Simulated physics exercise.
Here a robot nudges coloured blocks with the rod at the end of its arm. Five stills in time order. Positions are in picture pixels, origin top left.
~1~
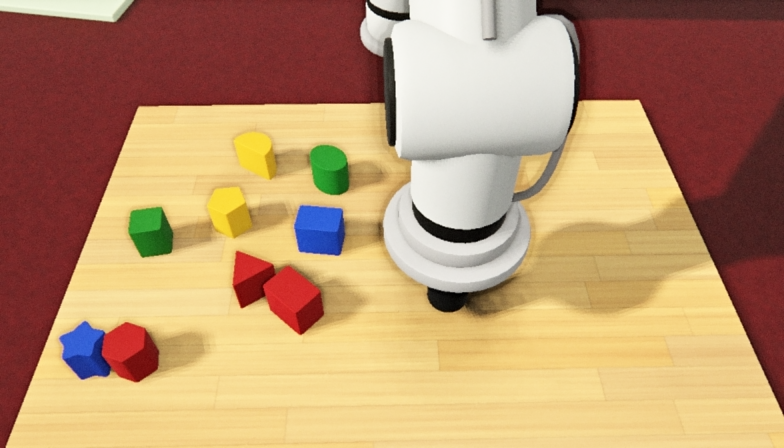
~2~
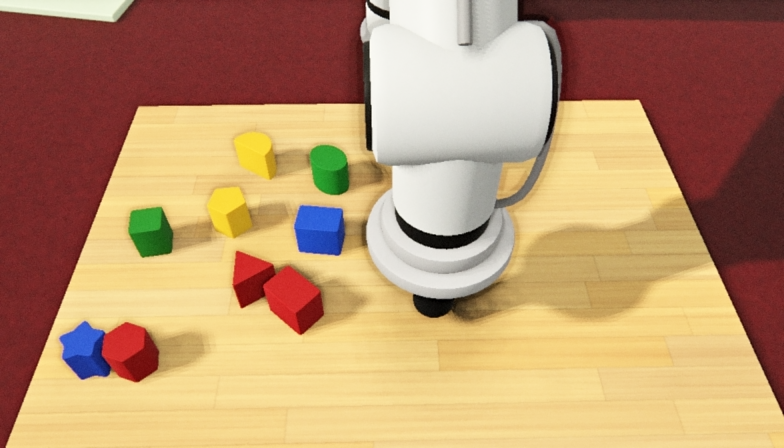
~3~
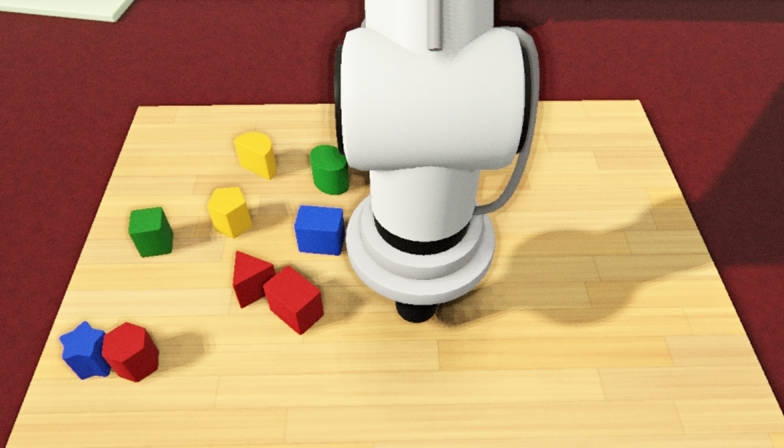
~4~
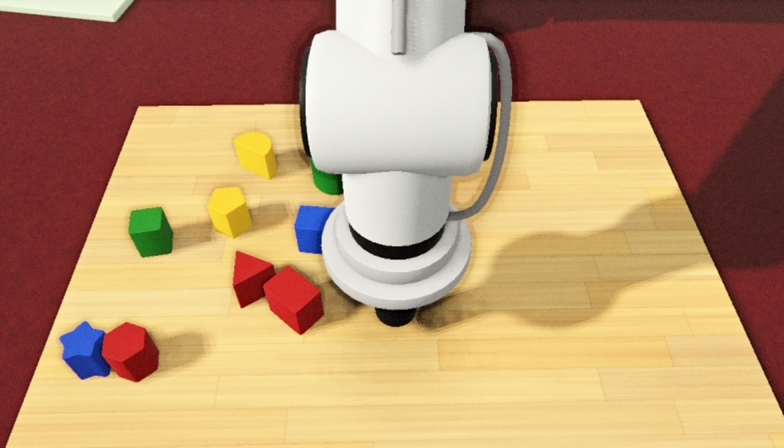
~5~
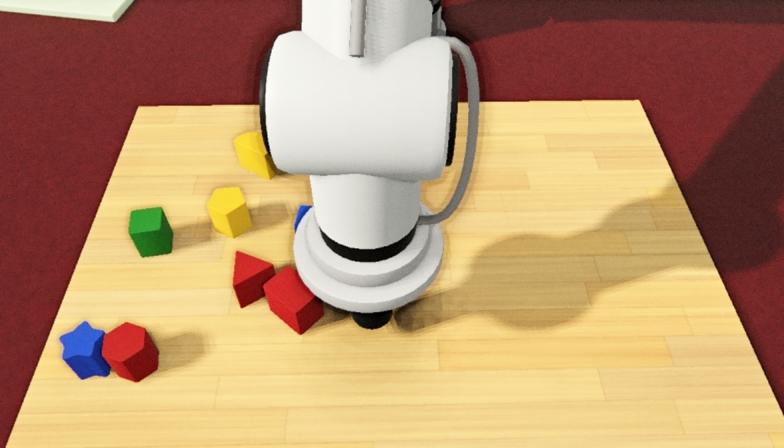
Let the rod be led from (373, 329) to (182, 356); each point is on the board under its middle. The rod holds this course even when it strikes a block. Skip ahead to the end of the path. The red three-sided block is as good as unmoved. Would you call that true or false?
It is false.
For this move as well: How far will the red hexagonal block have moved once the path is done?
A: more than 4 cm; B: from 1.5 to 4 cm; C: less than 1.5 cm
Choice C: Less than 1.5 cm.
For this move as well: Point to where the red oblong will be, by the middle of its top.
So, by the moment the path ends, you'll find the top centre of the red oblong at (261, 282).
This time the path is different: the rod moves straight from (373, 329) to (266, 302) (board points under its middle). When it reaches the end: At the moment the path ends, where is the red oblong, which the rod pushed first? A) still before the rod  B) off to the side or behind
A - still before the rod.
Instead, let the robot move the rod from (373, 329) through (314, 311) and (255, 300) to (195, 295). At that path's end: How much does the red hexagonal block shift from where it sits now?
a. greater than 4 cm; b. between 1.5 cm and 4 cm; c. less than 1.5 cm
c (less than 1.5 cm)
On the path given first. One third of the way, rod (307, 321); red oblong (278, 285), turned 20° clockwise.
Two thirds of the way, rod (240, 331); red three-sided block (238, 256); red oblong (261, 282), turned 40° clockwise.
At the end, rod (174, 341); red hexagonal block in place; red three-sided block (238, 256); red oblong (261, 282), turned 40° clockwise.
